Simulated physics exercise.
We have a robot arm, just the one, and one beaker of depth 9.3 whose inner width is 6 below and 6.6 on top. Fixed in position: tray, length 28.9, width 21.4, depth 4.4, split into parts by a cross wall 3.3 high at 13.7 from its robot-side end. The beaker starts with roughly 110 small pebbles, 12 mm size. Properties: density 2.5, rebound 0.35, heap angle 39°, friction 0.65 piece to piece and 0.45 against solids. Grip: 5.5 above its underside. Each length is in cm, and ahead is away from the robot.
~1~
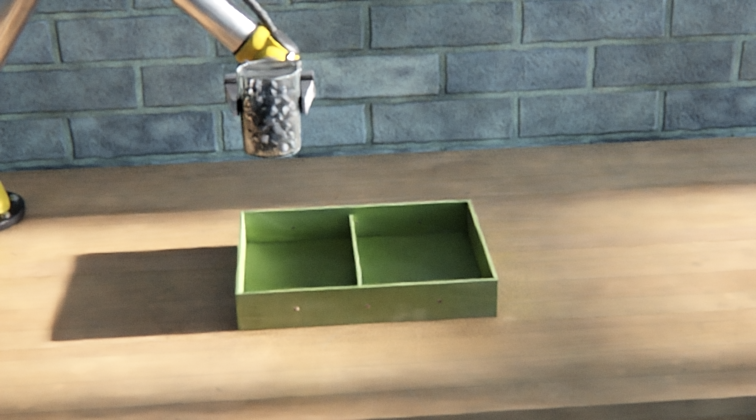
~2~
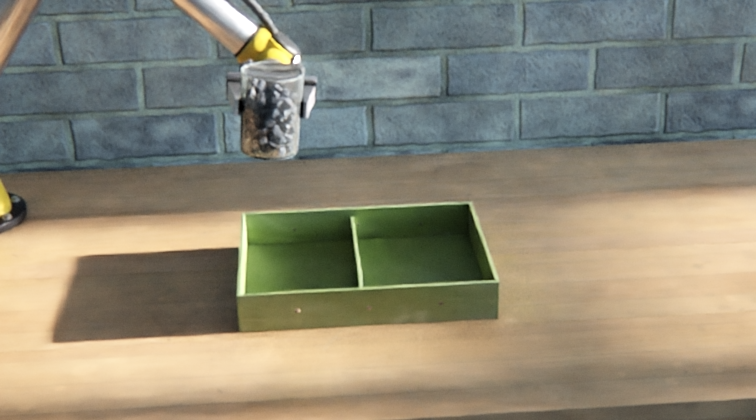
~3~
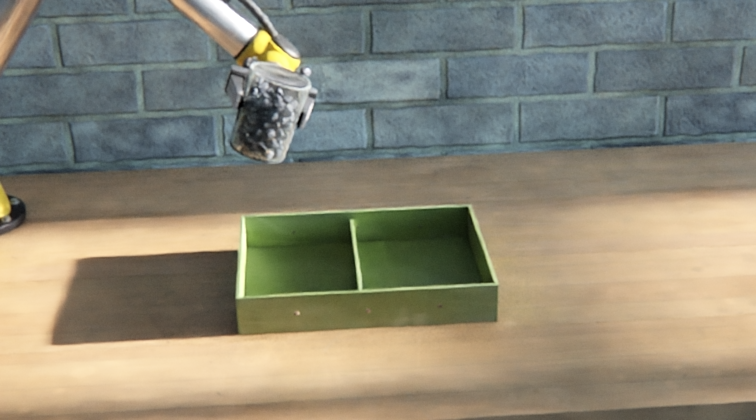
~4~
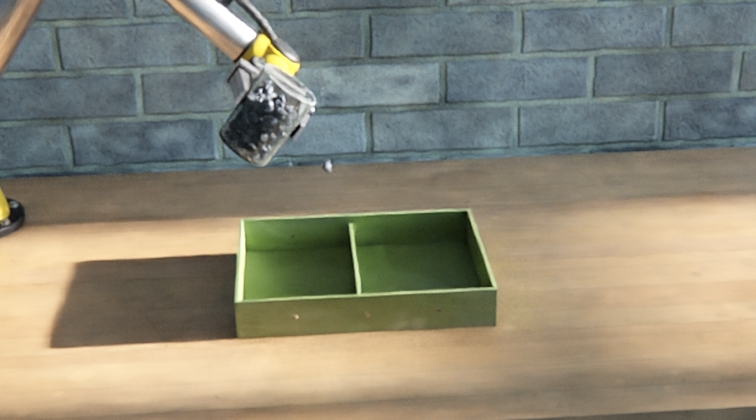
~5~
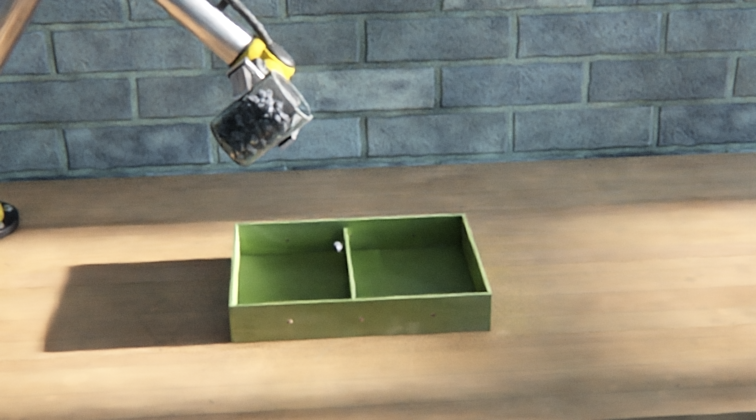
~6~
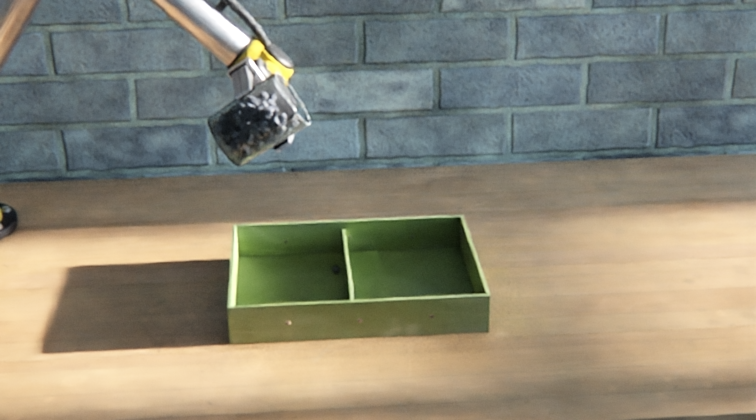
On a wooden table, a robot arm tilts a beaker of pebbles above a divided green tray.
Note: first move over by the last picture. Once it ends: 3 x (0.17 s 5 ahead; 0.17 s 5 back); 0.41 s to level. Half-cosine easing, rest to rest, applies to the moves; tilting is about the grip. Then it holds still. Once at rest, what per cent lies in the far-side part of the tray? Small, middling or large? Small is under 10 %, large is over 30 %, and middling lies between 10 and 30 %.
Small, under 10 %.
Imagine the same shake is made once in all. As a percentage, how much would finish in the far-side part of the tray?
Probably about 0 in a hundred.
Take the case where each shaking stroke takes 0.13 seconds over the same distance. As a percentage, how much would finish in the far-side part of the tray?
In that case it would be near 5 percent.
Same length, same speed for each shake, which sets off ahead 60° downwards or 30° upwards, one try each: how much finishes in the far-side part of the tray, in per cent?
Near 0 and 5 percent respectively.
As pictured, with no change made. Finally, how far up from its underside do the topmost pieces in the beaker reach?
Height at rest: About 8.5 centimetres.
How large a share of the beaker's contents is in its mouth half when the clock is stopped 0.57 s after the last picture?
My estimate is near 35 per cent.
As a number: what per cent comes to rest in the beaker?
Near 95 in a hundred.
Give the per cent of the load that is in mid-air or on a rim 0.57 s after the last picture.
Logged share: Close to 0 per cent.
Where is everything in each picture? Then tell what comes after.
The first frame shows beaker middle at (270, 110), level; upper third of the load around (271, 101), from x 245 to 295, top at y 55; 111 in the beaker.
The second frame shows beaker middle at (271, 112), tilted 6° forward; upper third of the load around (270, 102), from x 250 to 295, top at y 60.
The third frame shows beaker middle at (268, 115), tilted 20° forward; upper third of the load around (265, 103), from x 240 to 305, top at y 70; 110 in the beaker, 1 in flight or on a rim.
The fourth frame shows beaker middle at (266, 117), tilted 38° forward; upper third of the load around (266, 108), from x 235 to 325, top at y 85; 110 in the beaker, 1 in flight or on a rim.
The fifth frame shows beaker middle at (259, 120), tilted 52° forward; upper third of the load around (259, 111), from x 225 to 340, top at y 95; 110 in the beaker, 1 in the robot-side part.
The sixth frame shows beaker middle at (257, 121), tilted 58° forward; upper third of the load around (257, 112), from x 220 to 335, top at y 95; 110 in the beaker, 1 in the robot-side part.
Then, 0.57 s later, tilted 58° forward, highest piece 24 above the table; 107 in the beaker, 4 in the robot-side part.
Then, 1.14 s later, tilted 46° forward, highest piece 24 above the table; 107 in the beaker, 4 in the robot-side part.
Then, 1.63 s later, level, highest piece 26 above the table; 107 in the beaker, 4 in the robot-side part.
Then, 2.68 s later, level, highest piece 26 above the table; 107 in the beaker, 4 in the robot-side part.
At rest, 107 in the beaker, 4 in the robot-side part. That is 0 % in the far-side part of the tray.
